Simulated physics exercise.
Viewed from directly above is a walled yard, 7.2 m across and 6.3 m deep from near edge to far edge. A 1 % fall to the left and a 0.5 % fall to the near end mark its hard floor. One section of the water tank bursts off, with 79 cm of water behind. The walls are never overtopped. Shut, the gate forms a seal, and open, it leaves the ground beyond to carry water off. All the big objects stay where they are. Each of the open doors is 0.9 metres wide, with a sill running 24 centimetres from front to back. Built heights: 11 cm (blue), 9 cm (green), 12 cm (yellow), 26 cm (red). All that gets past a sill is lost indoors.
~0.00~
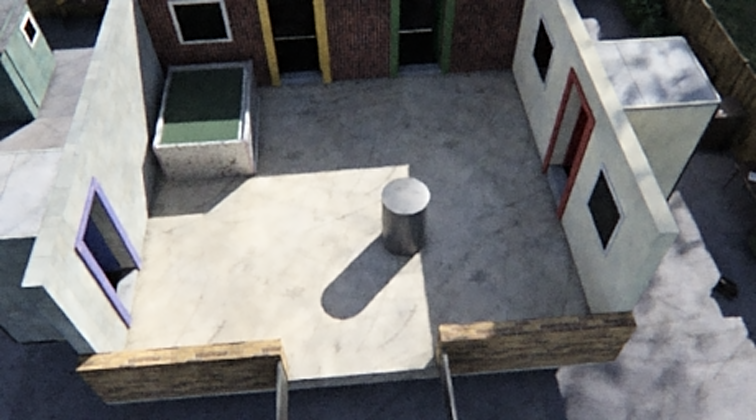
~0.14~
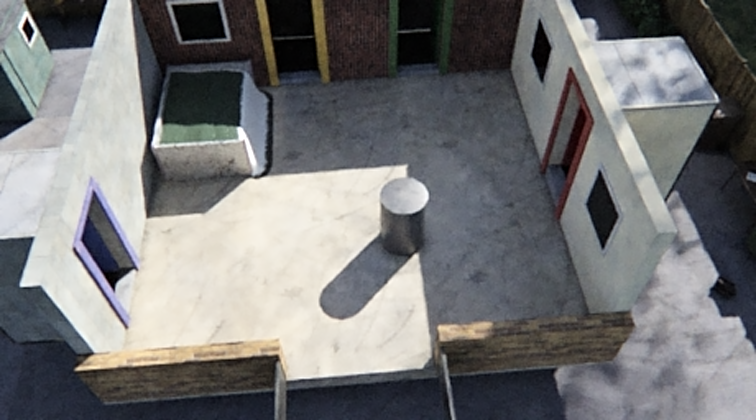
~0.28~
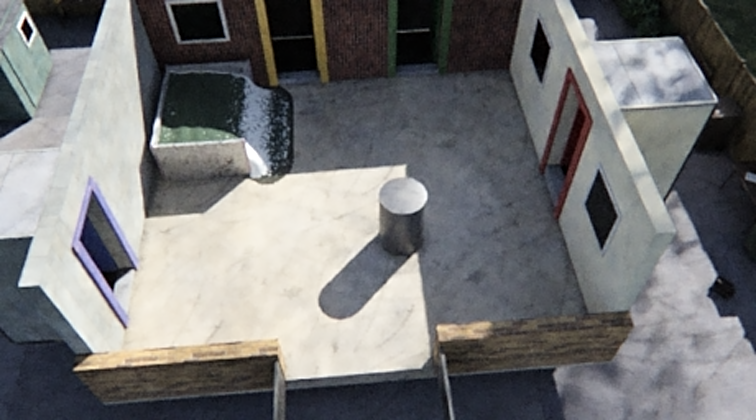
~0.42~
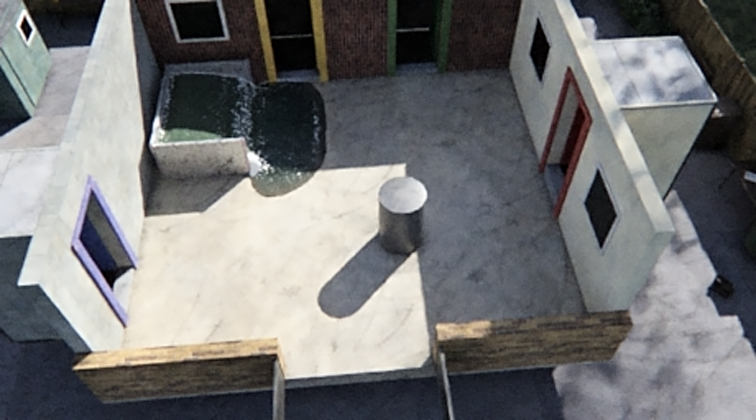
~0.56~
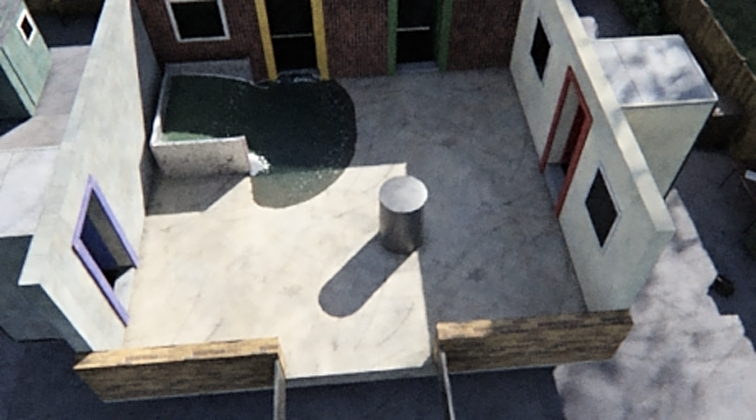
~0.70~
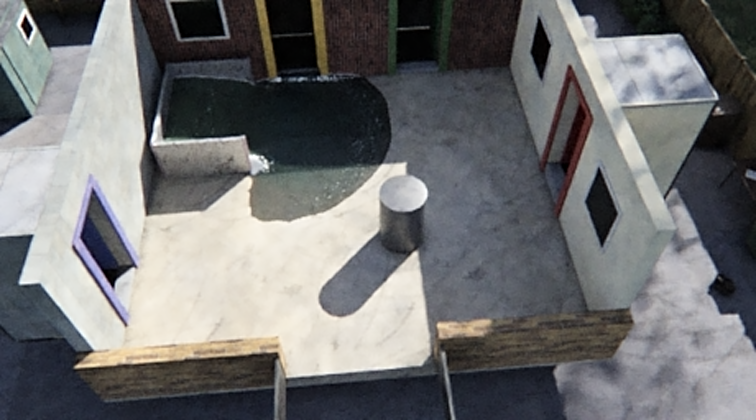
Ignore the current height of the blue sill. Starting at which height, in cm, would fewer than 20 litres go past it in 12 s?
Starting at roughly 9.5 cm.
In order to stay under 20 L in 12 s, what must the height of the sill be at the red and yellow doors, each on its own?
Roughly 14.5 cm for the red door and roughly 14.0 cm for the yellow door.
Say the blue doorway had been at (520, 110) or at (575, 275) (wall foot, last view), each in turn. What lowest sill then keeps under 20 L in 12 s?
About 26 cm for the first and 8.5 cm for the second.
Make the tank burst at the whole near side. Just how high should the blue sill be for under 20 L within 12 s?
At least roughly 16 centimetres tall.
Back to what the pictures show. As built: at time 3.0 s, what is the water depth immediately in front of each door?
Blue door 0 cm, green door 9 cm, yellow door 11 cm, red door 19 cm.
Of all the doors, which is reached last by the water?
Final door: Blue.
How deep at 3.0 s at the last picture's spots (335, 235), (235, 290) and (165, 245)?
Approx. 2 / 0 / 0 cm.
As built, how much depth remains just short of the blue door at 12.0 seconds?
12.0 cm.
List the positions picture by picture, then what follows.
The first picture shows the water tank at (207, 105) is whole and still, 79 cm deep; the blue door at (113, 259) is dry.
In the second picture, water pours out at (251, 123) and has run 0.3 m, to (268, 149); about 10 cm deep outside, 79 cm at the back.
In the third picture, the front is at (289, 159), 0.7 m from the gap at (250, 124); 1.6 m2 of floor is wet, 74 cm left at the back.
In the fourth picture, water pours out at (249, 124) and has run 1.3 m, to (320, 156); about 12 cm deep outside, 68 cm at the back.
In the fifth picture, water pours out at (250, 124) and has run 1.9 m, to (352, 141); about 10 cm deep outside, 66 cm at the back.
In the sixth picture, the gap is at (250, 123), the front 2.6 m out at (386, 141); the back of the water tank holds 59 cm; the blue door at (111, 257), 3.9 m from the gap, is still 2.6 m from the nearest water.
After 1.4 s water covers 45 % of the floor, deepest (25 cm) near (261, 145); it has not reached the blue door.
After 3.0 s water covers 55 % of the floor, deepest (30 cm) near (482, 85); it has not reached the blue door.
After 12.0 s water covers 90 % of the floor, deepest (16 cm) near (167, 95); 12 cm at the blue door, 10 litres in over its 11 cm sill.
At the blue door as built, the water arrived by 7.6 s and peaked near 14 cm at 10.6 s.
With a sill of 8.5 cm, 33 litres would have come in within the 12 s; with 11.5 cm, 7 litres. So under 20 litres takes about 9.5 cm.
